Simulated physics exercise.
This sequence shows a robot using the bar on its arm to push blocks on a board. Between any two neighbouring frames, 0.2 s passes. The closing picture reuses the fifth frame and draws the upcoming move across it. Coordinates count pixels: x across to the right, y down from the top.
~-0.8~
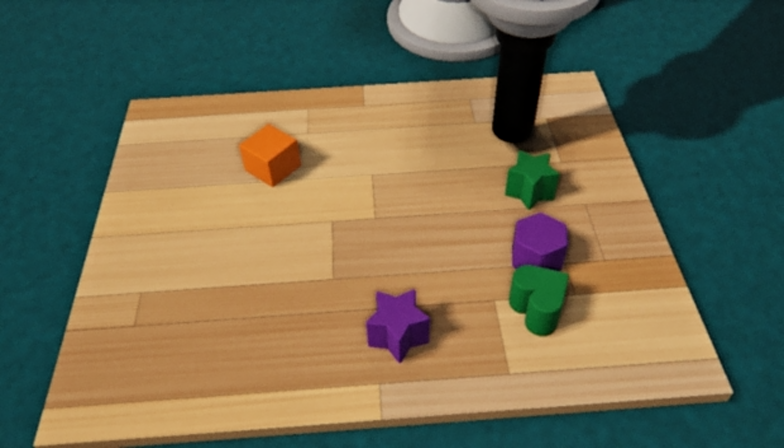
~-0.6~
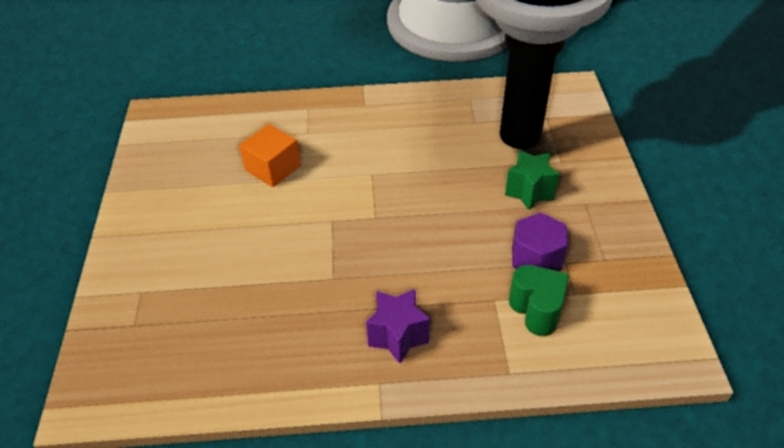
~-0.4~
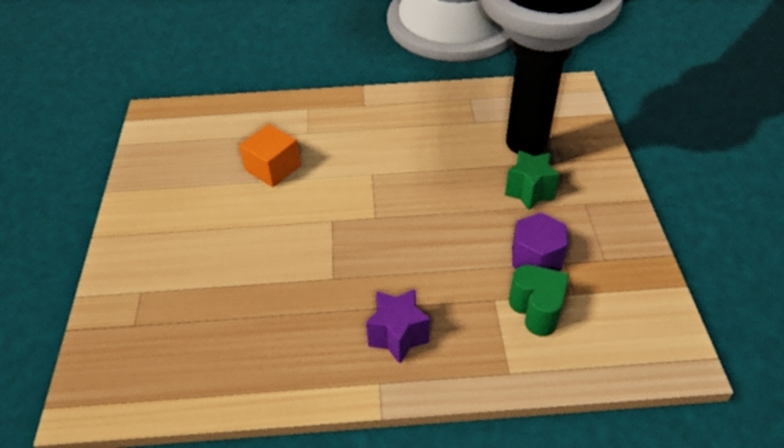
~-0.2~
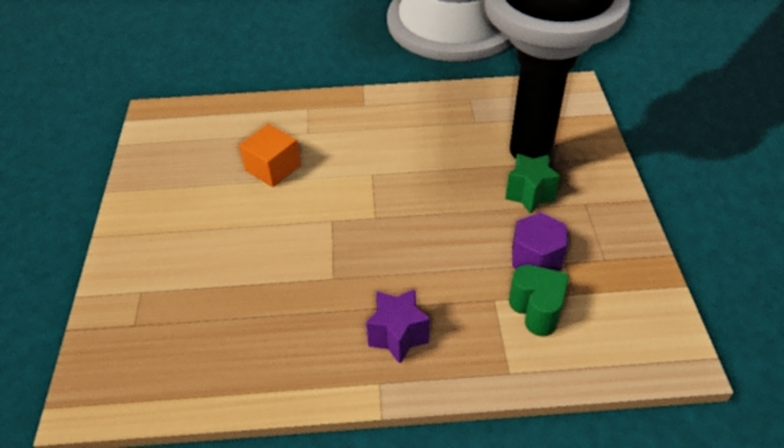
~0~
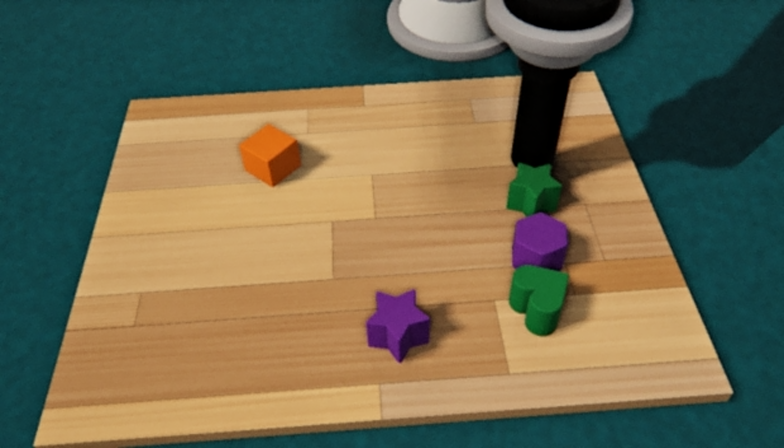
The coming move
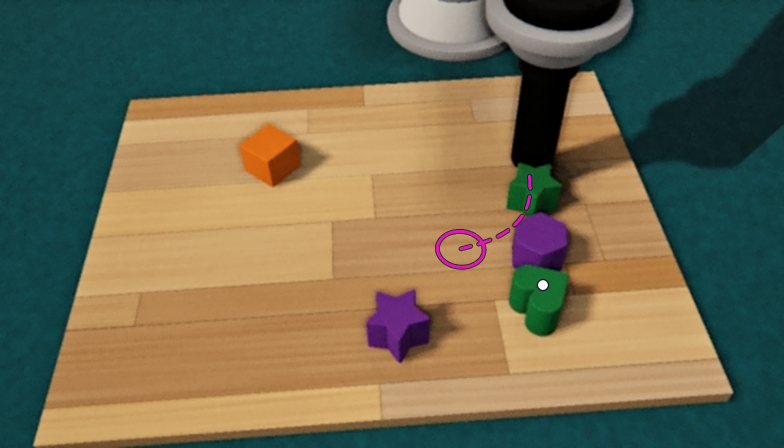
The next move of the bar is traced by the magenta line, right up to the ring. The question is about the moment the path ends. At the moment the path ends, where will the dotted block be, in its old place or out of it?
That one moves away.
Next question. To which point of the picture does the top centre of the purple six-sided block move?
Its top centre is at about (547, 272).
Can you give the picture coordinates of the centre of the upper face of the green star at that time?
It is at (498, 250).
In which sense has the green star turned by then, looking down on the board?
From above, counter-clockwise.
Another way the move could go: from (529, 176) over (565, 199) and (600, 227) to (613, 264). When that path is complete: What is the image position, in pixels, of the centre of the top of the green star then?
It should be at about (549, 196).
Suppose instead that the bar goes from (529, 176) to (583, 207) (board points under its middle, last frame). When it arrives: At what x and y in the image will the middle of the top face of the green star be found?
Around pixel (548, 193).
The line goes from (529, 176) through (527, 207) and (502, 234) to (461, 249); the dot is on the green heart-shaped block.
The first path, step by step. One third of the way, bar (529, 193); green star (532, 212); purple six-sided block (546, 252); green heart-shaped block (545, 293).
Two thirds of the way, bar (504, 219); green star (513, 241); purple six-sided block (547, 271), turned 25° anticlockwise; green heart-shaped block (548, 312).
At the end, bar (462, 234); purple star unmoved; green star (498, 250), turned 35° anticlockwise; purple six-sided block (547, 272), turned 30° anticlockwise; green heart-shaped block (548, 314).
